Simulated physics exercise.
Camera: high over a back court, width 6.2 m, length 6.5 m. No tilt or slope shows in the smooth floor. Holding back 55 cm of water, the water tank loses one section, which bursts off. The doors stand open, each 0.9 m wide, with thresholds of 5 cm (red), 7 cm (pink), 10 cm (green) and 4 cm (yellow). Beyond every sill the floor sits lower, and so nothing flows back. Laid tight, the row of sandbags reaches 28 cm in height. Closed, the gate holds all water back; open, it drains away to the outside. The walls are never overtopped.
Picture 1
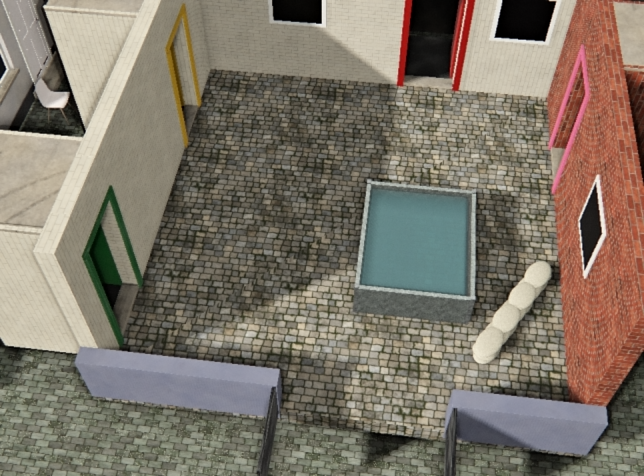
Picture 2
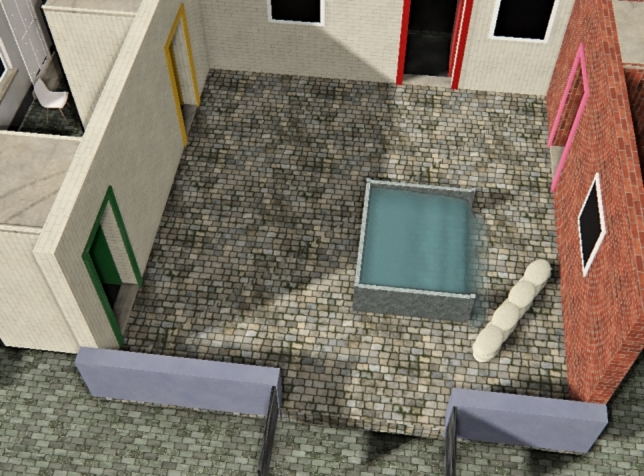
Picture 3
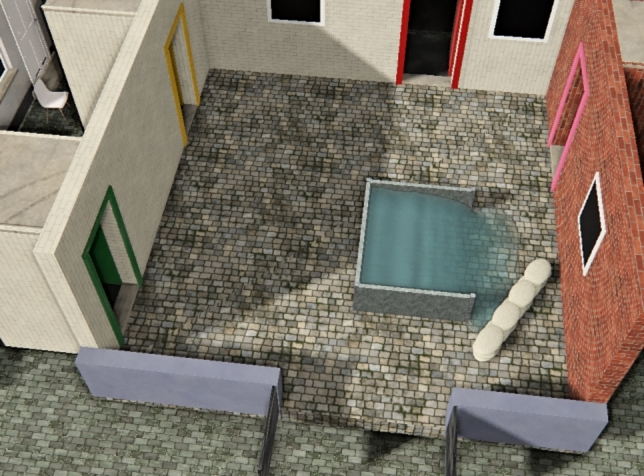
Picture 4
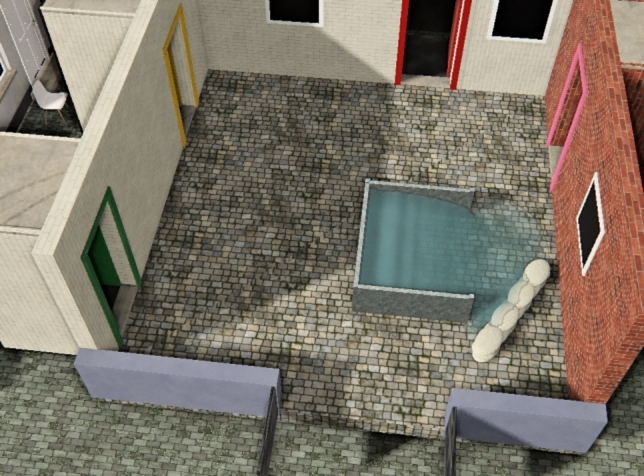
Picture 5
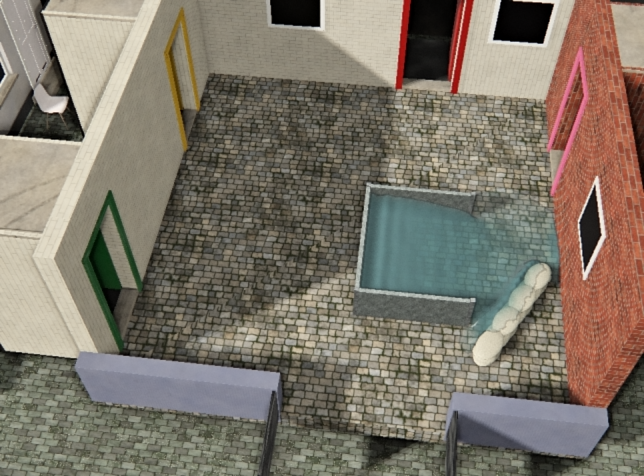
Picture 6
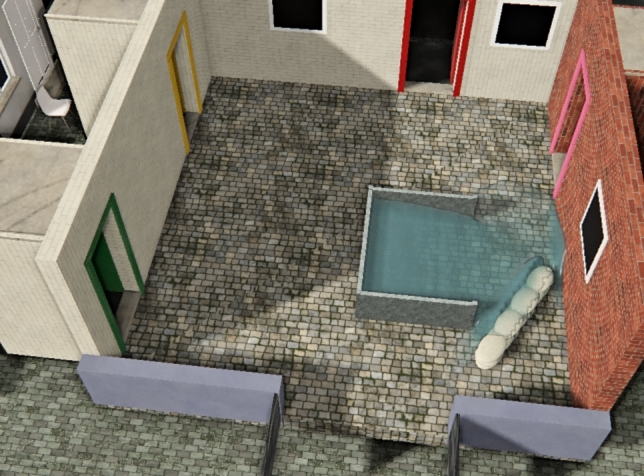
In the video, seen from high above a cobbled courtyard with coloured doorways, a square water tank loses its right side, and water pours out over the paving, spreading rightward around the pale sandbags and up to the brick wall.
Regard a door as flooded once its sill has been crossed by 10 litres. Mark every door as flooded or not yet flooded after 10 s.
After that time, red door: Flooded; pink door: Flooded; green door: Not yet flooded; yellow door: Flooded.
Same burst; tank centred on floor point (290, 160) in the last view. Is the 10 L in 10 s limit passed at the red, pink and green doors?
Checking each door against the limit: Red tops it, pink tops it, green does not exceed it.
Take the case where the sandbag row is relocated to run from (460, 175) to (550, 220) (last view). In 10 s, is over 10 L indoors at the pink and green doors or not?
Against the limit, the pink door stays within it and the green door stays within it.
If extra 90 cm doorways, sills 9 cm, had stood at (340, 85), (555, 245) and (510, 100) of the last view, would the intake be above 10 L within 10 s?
Check each in turn: The first fails, the second succeeds, the third succeeds.
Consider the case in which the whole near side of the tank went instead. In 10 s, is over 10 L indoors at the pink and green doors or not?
Short answer, against that limit: Pink is fine, green is fine.
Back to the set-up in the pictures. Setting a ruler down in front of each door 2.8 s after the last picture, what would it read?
Red 11 cm, pink 9 cm, green 0 cm, yellow 0 cm.
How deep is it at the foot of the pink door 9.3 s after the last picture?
Depth: ~ 4.5 cm.
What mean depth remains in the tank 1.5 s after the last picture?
Around 17 cm on average.
Then, 0.7 s after the last picture water covers 15 % of the floor and is deepest (42 cm) near (553, 258); red door not reached, pink door 11 cm at the sill, 0 L in, green door not reached, yellow door not reached.
Then, 1.5 s after the last picture water covers 30 % of the floor and is deepest (28 cm) near (553, 258); red door not reached, pink door 12 cm at the sill, 8 L in, green door not reached, yellow door not reached.
Then, 2.8 s after the last picture water covers 35 % of the floor and is deepest (22 cm) near (522, 106); red door 11 cm at the sill, 16 L in, pink door 9 cm at the sill, 19 L in, green door not reached, yellow door not reached.
Then, 5.3 s after the last picture water covers 70 % of the floor and is deepest (12 cm) near (495, 321); red door 7 cm at the sill, 42 L in, pink door 8 cm at the sill, 21 L in, green door 1 cm at the sill, 0 L in, yellow door 8 cm at the sill, 4 L in.
Then, 9.3 s after the last picture water covers 80 % of the floor and is deepest (7 cm) near (523, 126); red door 6 cm at the sill, 47 L in, pink door 5 cm at the sill, 24 L in, green door 6 cm at the sill, 0 L in, yellow door 6 cm at the sill, 32 L in.
